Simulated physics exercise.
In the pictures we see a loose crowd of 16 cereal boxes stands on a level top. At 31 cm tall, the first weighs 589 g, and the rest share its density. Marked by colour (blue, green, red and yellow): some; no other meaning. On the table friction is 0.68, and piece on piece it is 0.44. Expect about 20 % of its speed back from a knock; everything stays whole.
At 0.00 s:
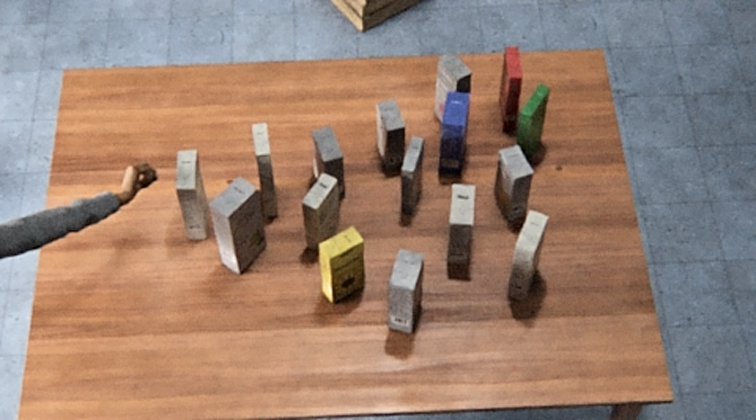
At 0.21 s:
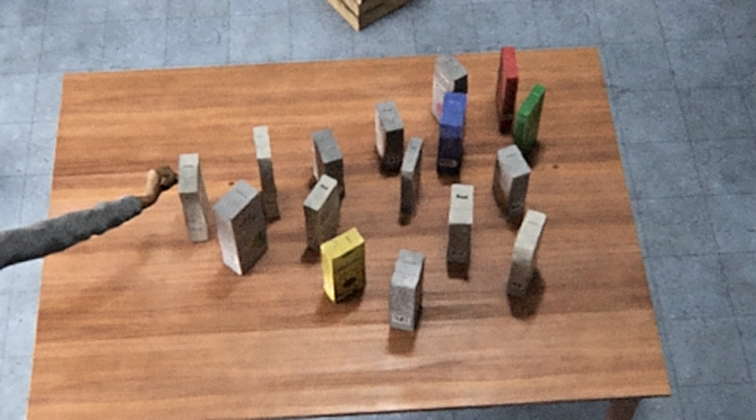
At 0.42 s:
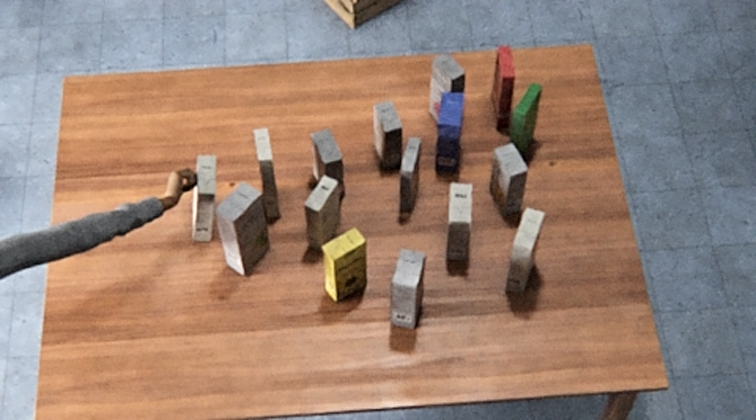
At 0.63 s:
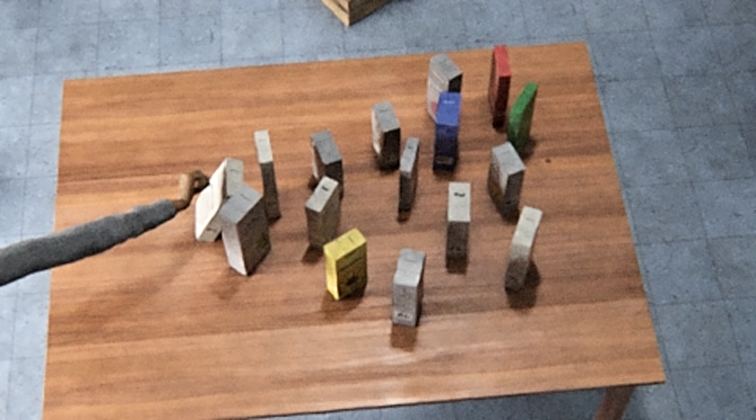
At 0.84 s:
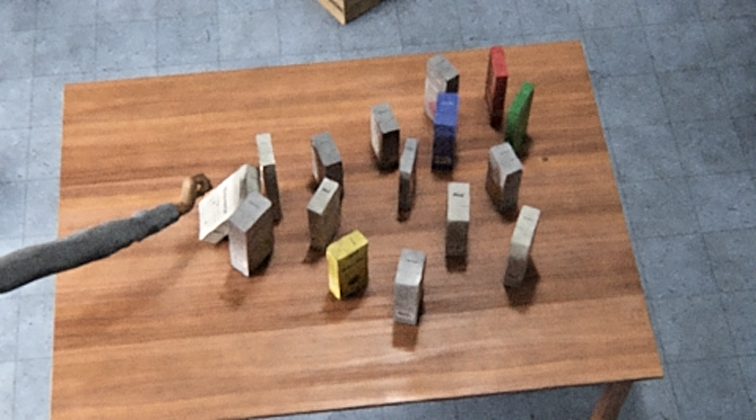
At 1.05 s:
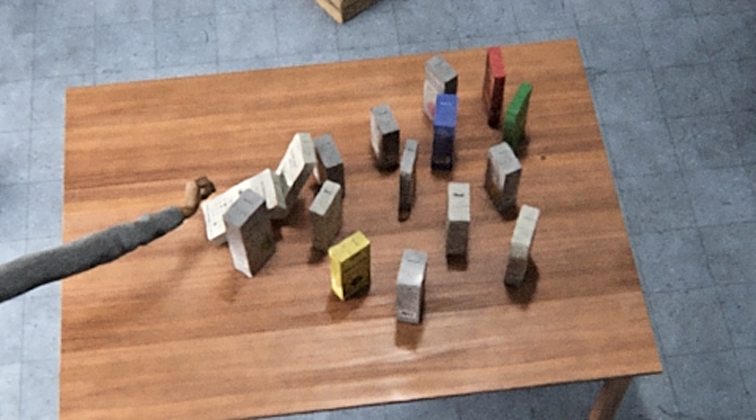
To begin with, grey, red, green, blue and yellow boxes stand scattered upright on a wooden table while a hand reaches in from the left. The finger pushes the leftmost pale box, which tips over to the right, and the hand stops. Then the slim pale box beside it leans over to the right.
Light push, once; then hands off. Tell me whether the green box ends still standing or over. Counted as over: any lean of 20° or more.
The green box ends over.
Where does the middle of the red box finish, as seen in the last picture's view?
In the final picture its centre lies roughly at (537, 105).
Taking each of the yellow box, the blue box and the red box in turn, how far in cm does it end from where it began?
Moved: Yellow 0, blue 20, red 20.
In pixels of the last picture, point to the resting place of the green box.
Near (562, 146).
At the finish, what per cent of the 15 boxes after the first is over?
The share is about 45 in a hundred.
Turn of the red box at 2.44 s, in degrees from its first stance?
About 0 degrees.
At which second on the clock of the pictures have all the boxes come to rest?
Near 3.0 s.
After 1.44 s, 3 of the 15 other boxes over; green box unmoved.
After 2.44 s, 6 of the 15 other boxes over; green box lying flat; blue box lying flat.
In the end (3.3 s), 7 of the 15 other boxes over; green box lying flat; red box lying flat; blue box lying flat. Eight left standing. From the last view, middles, green box near (561, 146), red box near (537, 105).
